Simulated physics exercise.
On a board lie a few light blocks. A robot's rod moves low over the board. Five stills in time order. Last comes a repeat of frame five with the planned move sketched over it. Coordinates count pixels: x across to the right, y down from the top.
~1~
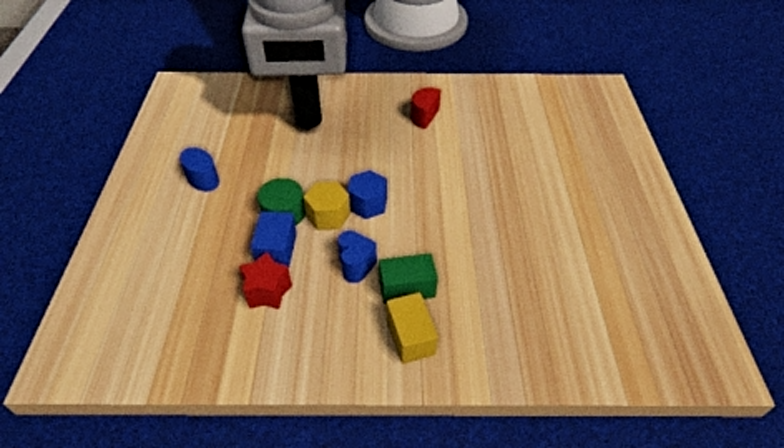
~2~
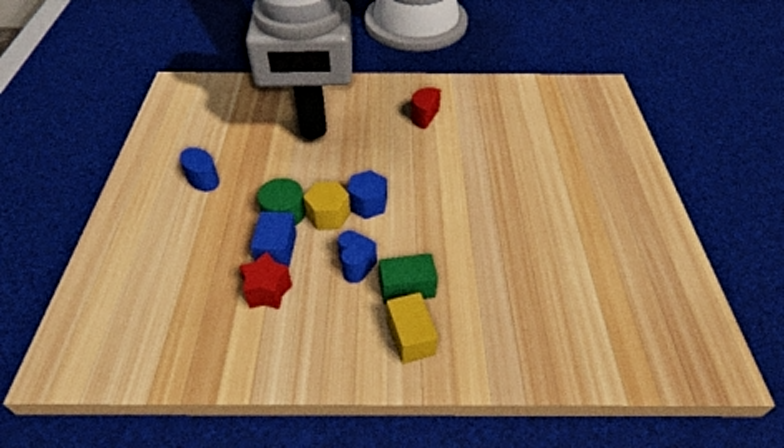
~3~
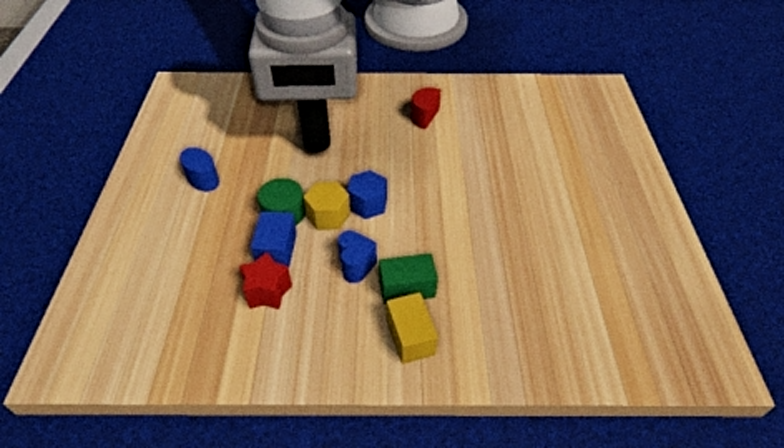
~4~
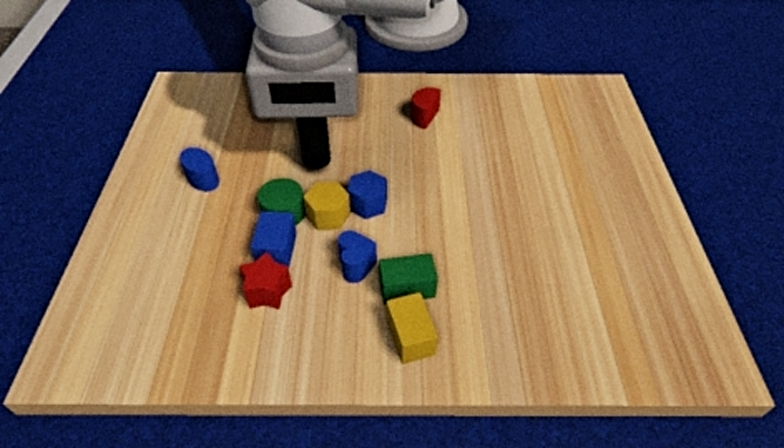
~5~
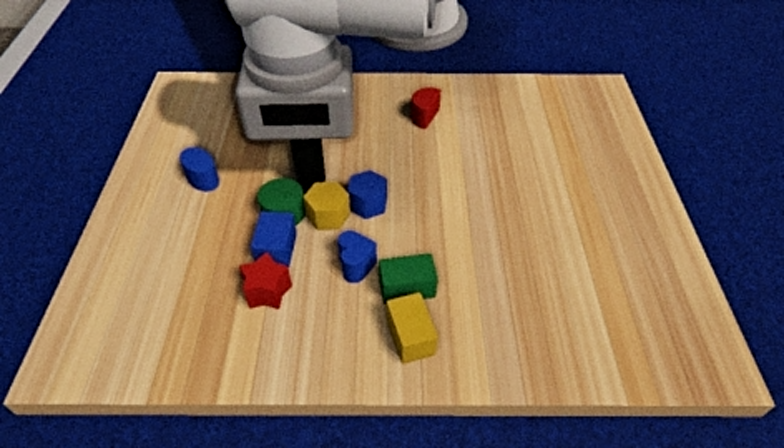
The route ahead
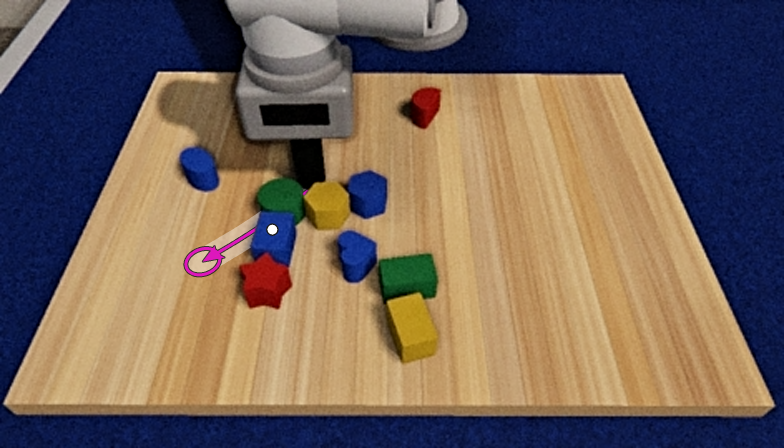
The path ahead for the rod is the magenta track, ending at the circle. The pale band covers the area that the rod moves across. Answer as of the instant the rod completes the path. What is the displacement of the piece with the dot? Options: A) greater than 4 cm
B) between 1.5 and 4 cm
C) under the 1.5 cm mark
My pick is B.
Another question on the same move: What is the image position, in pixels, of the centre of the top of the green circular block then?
Top centre: (154, 260).
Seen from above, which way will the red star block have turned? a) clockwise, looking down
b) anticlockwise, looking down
Option a.
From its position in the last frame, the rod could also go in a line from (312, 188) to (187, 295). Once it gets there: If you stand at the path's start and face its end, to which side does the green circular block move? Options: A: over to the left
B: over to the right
Choice B: Over to the right.
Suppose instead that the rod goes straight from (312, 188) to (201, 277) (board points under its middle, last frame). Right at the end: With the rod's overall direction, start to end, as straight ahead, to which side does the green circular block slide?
My prediction: Rightwards.
Path on the board, from (312, 188) via (263, 224), ending at (203, 261); the dot is on the blue rectangle.
The first path, step by step. One third of the way, rod (278, 204); red star block (263, 281), turned 15° clockwise; blue rectangle (265, 243), turned 35° anticlockwise; green circular block (244, 213).
Two thirds of the way, rod (241, 229); red star block (263, 281), turned 20° clockwise; blue rectangle (265, 244), turned 40° anticlockwise; green circular block (201, 236).
At the end, rod (200, 254); red star block (263, 281), turned 20° clockwise; blue rectangle (265, 244), turned 40° anticlockwise; green circular block (154, 260); yellow hexagon in place.
